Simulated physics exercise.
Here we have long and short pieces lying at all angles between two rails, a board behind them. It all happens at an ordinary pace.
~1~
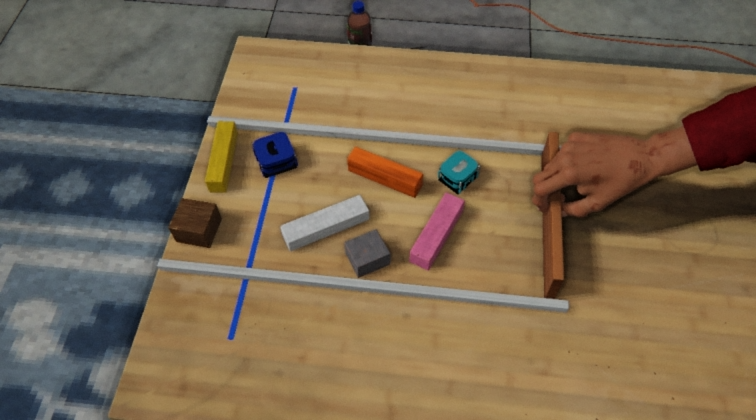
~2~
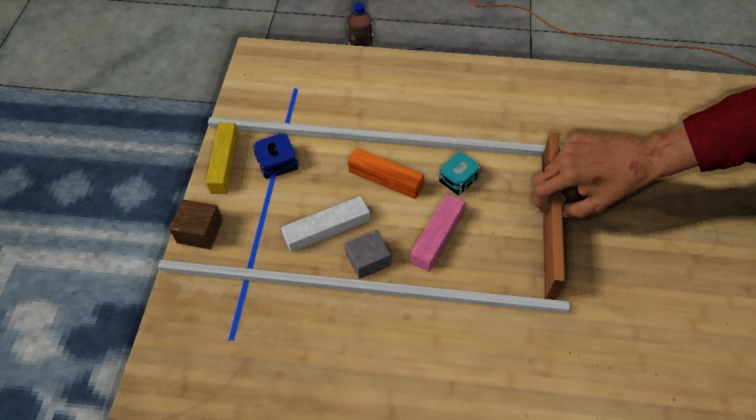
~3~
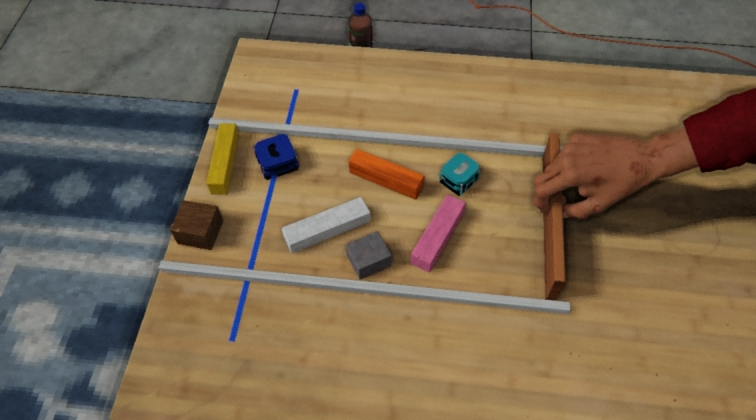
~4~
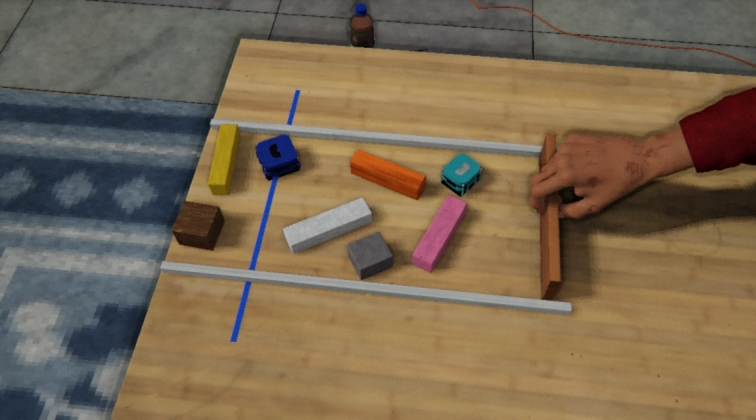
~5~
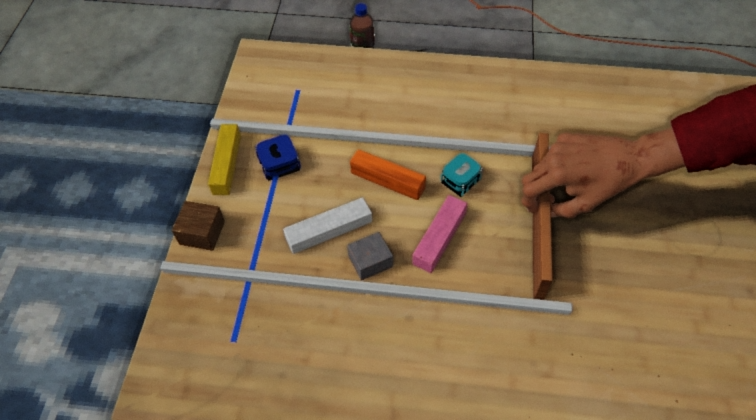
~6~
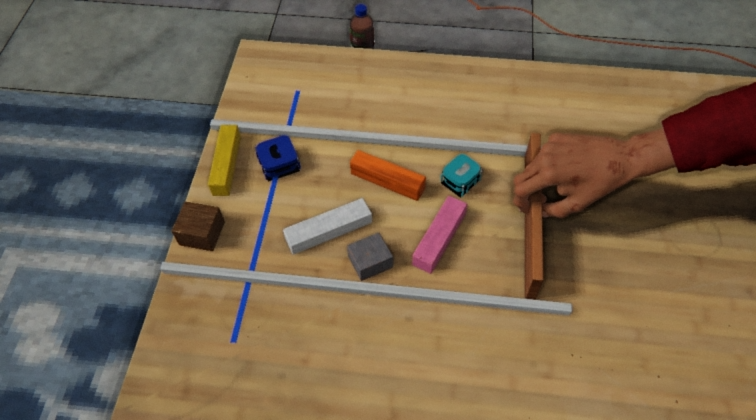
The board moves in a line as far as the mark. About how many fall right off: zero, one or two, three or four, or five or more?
In the end the number that fall off is one or two.
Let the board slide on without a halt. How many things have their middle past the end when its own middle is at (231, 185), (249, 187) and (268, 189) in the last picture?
It would be 4, 2 and 2.
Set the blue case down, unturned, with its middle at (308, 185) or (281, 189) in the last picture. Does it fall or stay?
The blue case survives; stays on.
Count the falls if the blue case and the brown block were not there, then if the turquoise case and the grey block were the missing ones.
Fallen: 0, and 0 in the other try.
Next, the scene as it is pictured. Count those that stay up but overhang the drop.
It comes to 0.
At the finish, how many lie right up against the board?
The number is 3.
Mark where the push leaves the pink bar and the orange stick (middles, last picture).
About (252, 219), and the other about (245, 159).
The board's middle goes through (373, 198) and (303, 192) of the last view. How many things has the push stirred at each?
5 and 8.
Soon after, none off yet; brown block at rest near (199, 226); yellow bar at rest near (225, 159); blue case at rest near (278, 158).
After that, none off yet; brown block at rest near (195, 226); yellow bar moving near (220, 160); blue case displaced about its own width near (251, 166).
In the end, the number that fall off is one or two; gone, yellow bar and brown block.
